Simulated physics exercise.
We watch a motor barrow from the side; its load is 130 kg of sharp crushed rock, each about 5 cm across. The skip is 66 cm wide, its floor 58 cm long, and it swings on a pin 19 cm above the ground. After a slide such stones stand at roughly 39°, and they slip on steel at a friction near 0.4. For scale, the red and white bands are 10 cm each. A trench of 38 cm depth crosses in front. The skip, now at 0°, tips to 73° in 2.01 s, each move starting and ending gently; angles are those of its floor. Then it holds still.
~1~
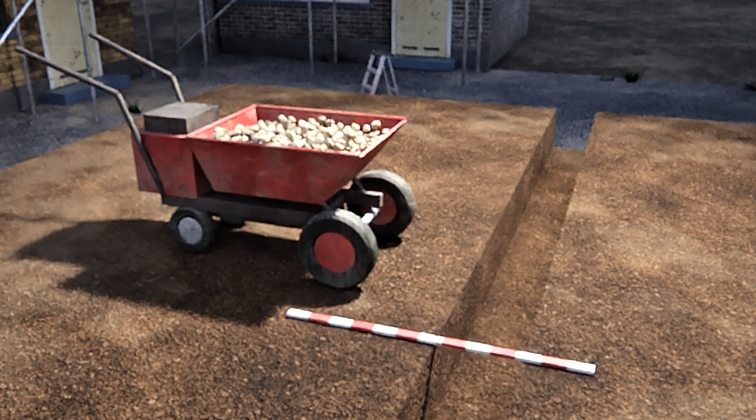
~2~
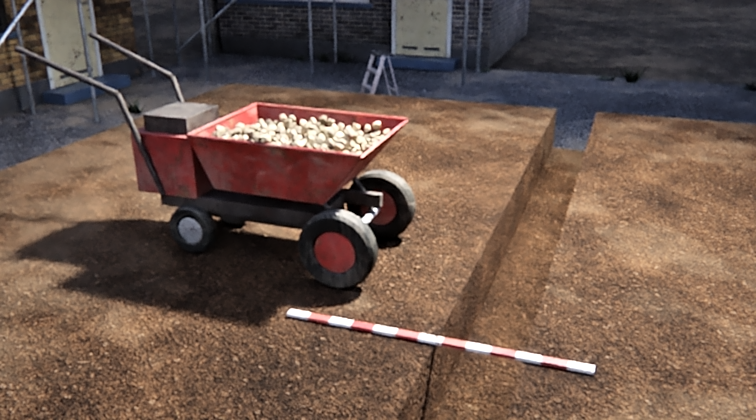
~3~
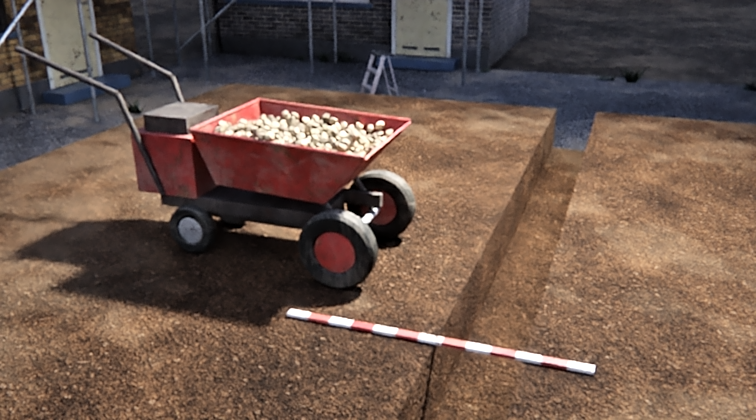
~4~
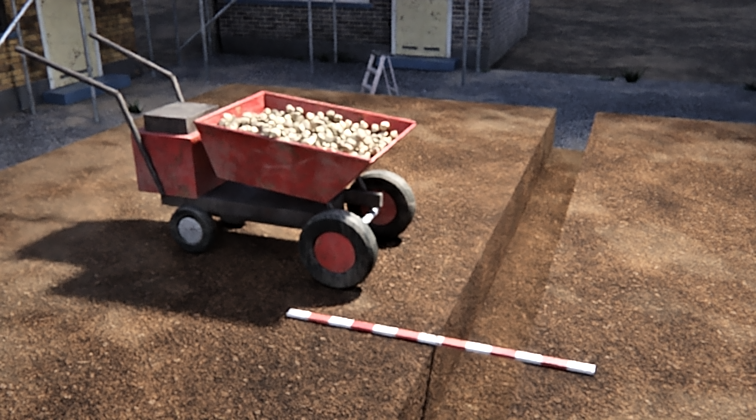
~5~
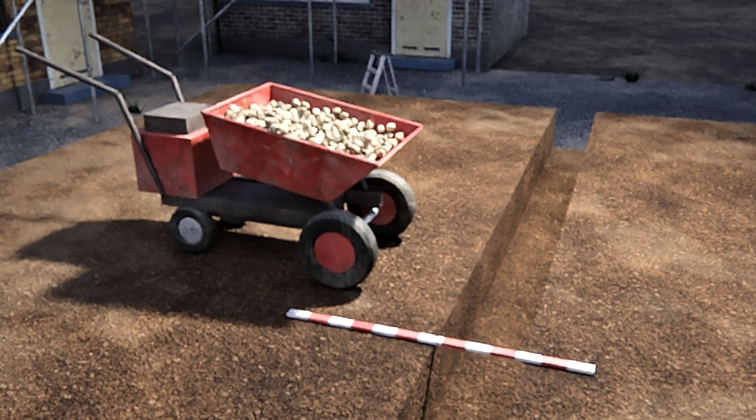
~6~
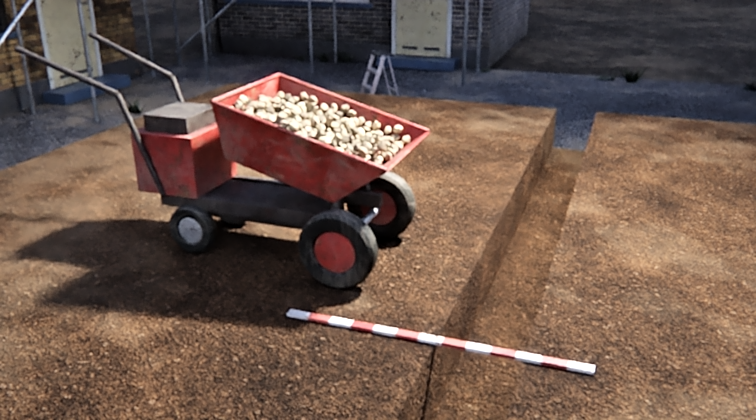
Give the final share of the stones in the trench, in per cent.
Roughly 100 per cent ends in the trench.
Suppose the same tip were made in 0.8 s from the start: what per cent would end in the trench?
It would be near 95 per cent.
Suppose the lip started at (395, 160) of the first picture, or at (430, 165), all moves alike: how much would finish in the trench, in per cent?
Near 90 per cent from the first place, 55 from the second.
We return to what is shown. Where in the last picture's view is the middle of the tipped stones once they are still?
Their middle is at about (501, 331).
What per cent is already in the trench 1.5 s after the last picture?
Some 45 per cent.
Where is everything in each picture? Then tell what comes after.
The skip is at 0°, its lip at (360, 157); the top of the load is at (329, 129), in the first picture.
Lip at (361, 157), floor tilted 1°, highest stones at (330, 129), in the second picture.
The skip is at 3°, its lip at (365, 159); the top of the load is at (299, 125), in the third picture.
The skip is at 6°, its lip at (371, 161); the top of the load is at (276, 120), in the fourth picture.
Lip at (378, 165), floor tilted 11°, highest stones at (273, 111), in the fifth picture.
The skip is at 16°, its lip at (387, 171); the top of the load is at (276, 101), in the sixth picture.
Then, 0.9 s after the last picture the floor is at 62°, 100 % in the skip; the foremost stones are at (447, 219).
Then, 1.5 s after the last picture the floor is at 73°, 55 % in the skip, 2 % short of the trench, 43 % in the trench; the foremost stones are at (530, 365).
Then, 1.9 s after the last picture the floor is at 73°, 25 % in the skip, 2 % short of the trench, 73 % in the trench; the foremost stones are at (535, 345).
Then, 3.8 s after the last picture the floor is at 73°, 0 % in the skip, 100 % in the trench; the foremost stones are at (535, 330).
